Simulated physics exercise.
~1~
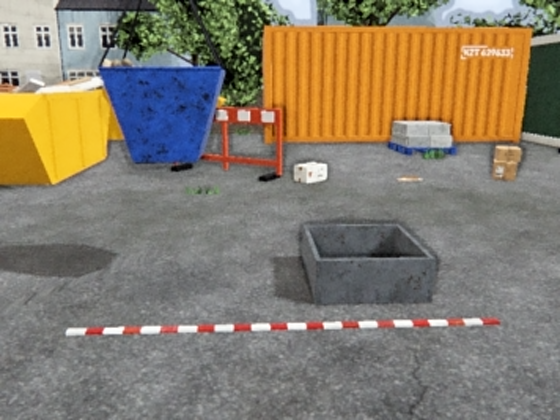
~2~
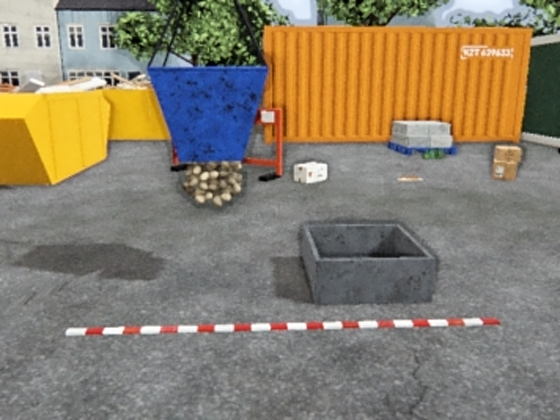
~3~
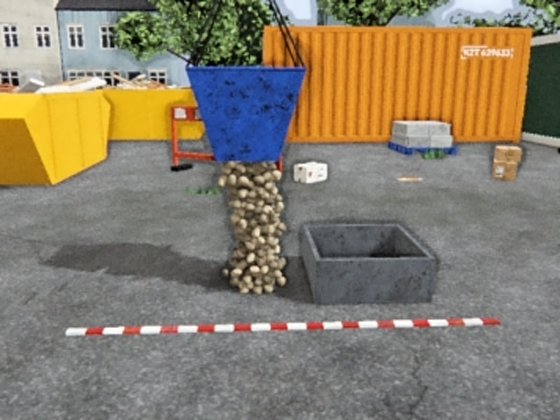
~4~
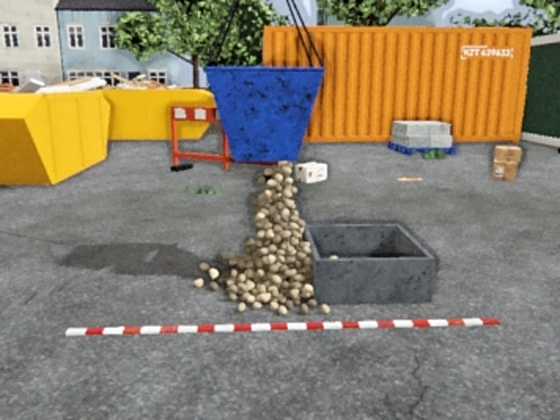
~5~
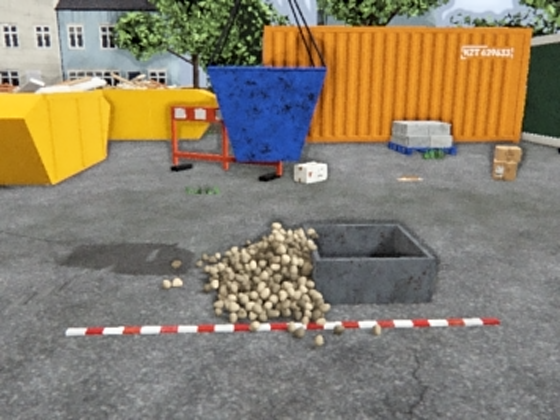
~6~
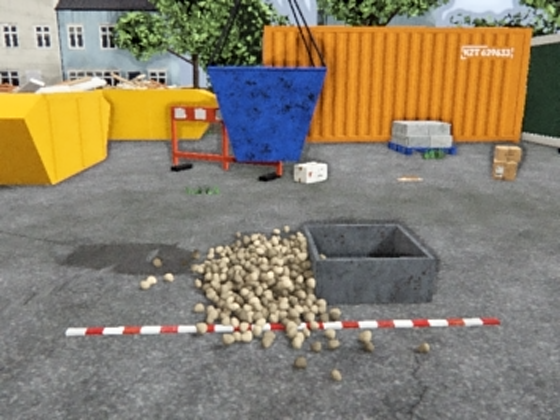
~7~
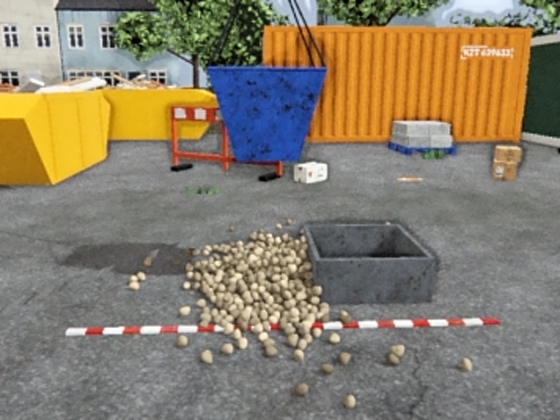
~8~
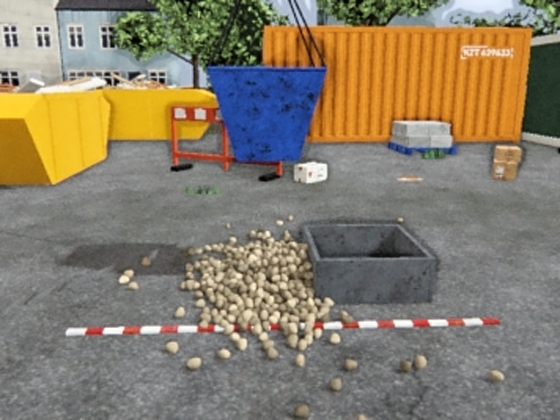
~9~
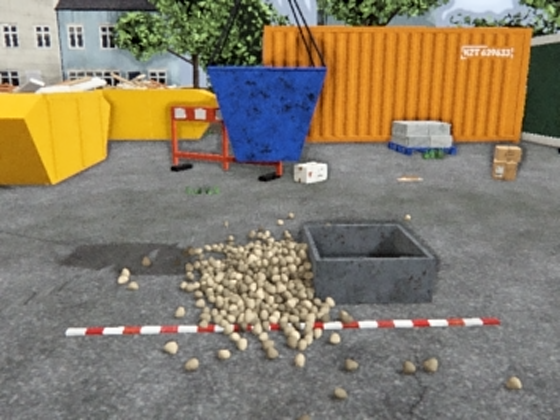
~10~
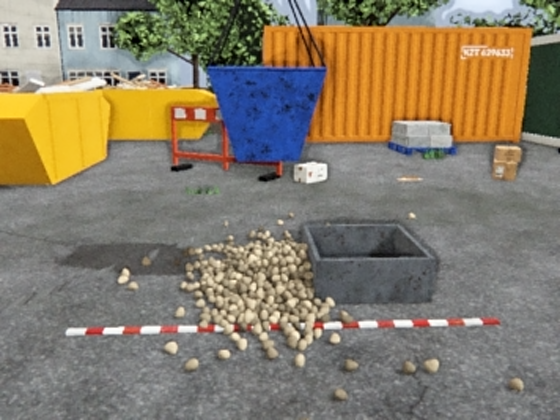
In the video, a blue skip hanging from cables moves right over a paved yard while pale, rounded stones pour from its underside. The skip stops short of a gray open bin, and the stones pile against its left side, some rolling past a striped staff, leaving the bin apparently empty.
